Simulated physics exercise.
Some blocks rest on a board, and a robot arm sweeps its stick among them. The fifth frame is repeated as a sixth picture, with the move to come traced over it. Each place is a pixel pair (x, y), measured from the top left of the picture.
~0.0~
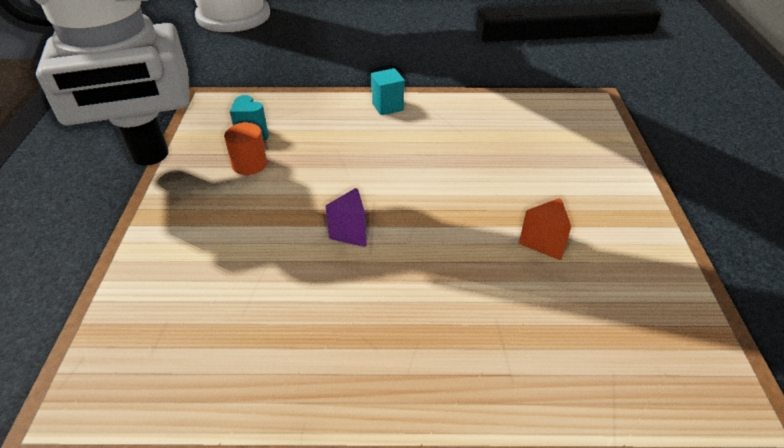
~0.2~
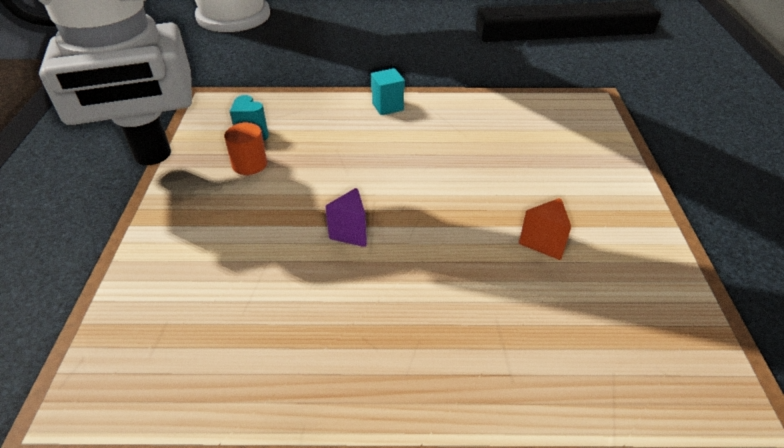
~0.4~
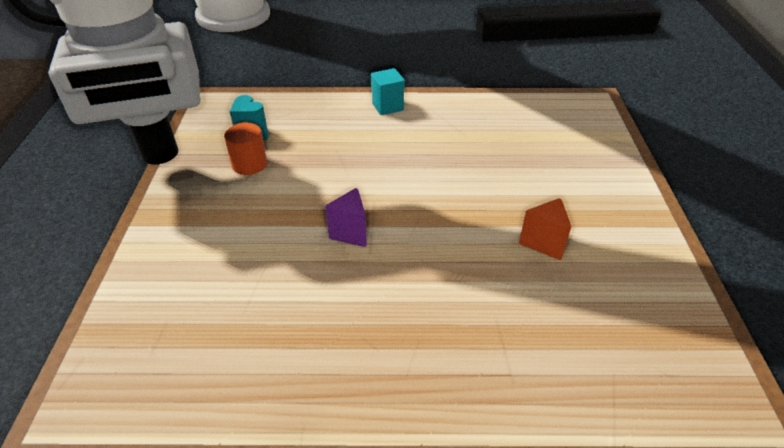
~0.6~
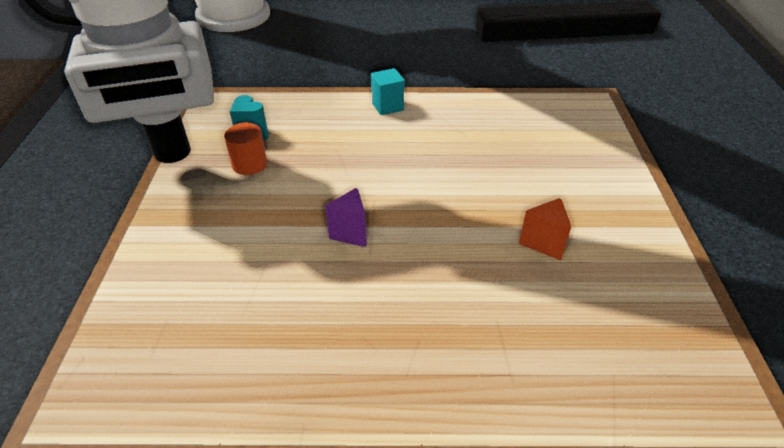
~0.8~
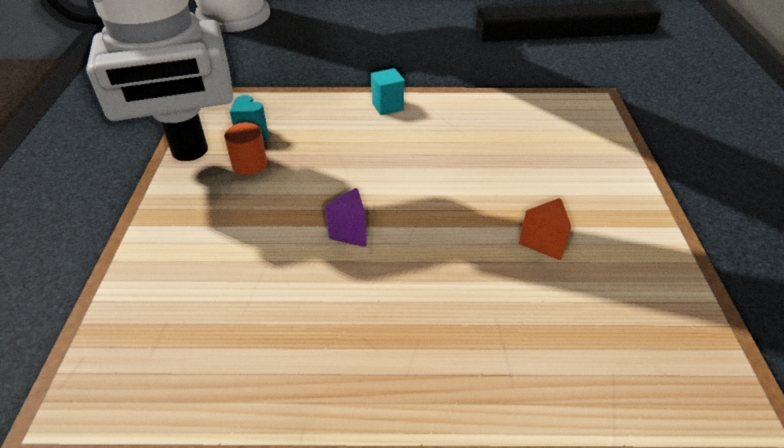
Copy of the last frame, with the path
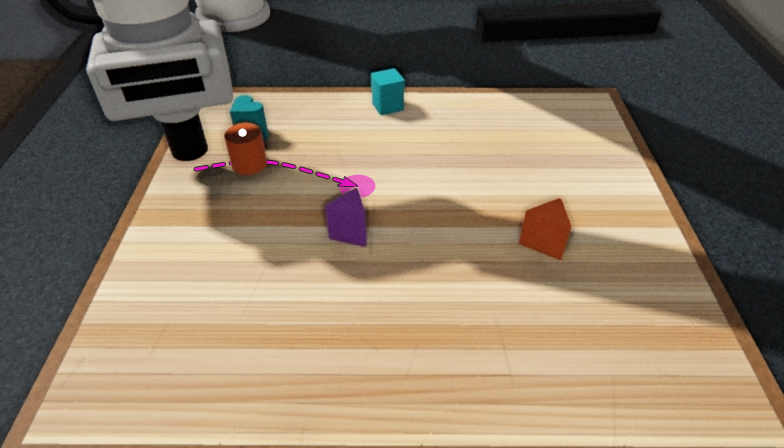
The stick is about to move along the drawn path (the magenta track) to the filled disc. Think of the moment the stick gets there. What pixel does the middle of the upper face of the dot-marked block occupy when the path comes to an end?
Its top centre is at about (367, 133).
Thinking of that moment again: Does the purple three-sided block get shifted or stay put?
Stays put.
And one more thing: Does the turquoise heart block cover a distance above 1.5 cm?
I expect not.
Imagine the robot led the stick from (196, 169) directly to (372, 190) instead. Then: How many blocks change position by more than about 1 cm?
My forecast: 1.
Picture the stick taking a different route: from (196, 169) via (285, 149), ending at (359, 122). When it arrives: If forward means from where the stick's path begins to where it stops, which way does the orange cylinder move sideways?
Answer: Rightward.
Drawn move, from (196, 169) through (254, 162) and (306, 170) to (357, 186); the dot is on the orange cylinder.
The first path, step by step. One third of the way, stick (250, 144); orange cylinder (283, 131).
Two thirds of the way, stick (304, 152); orange cylinder (339, 133).
At the end, stick (356, 168); orange cylinder (367, 133); turquoise heart block still; purple three-sided block still.
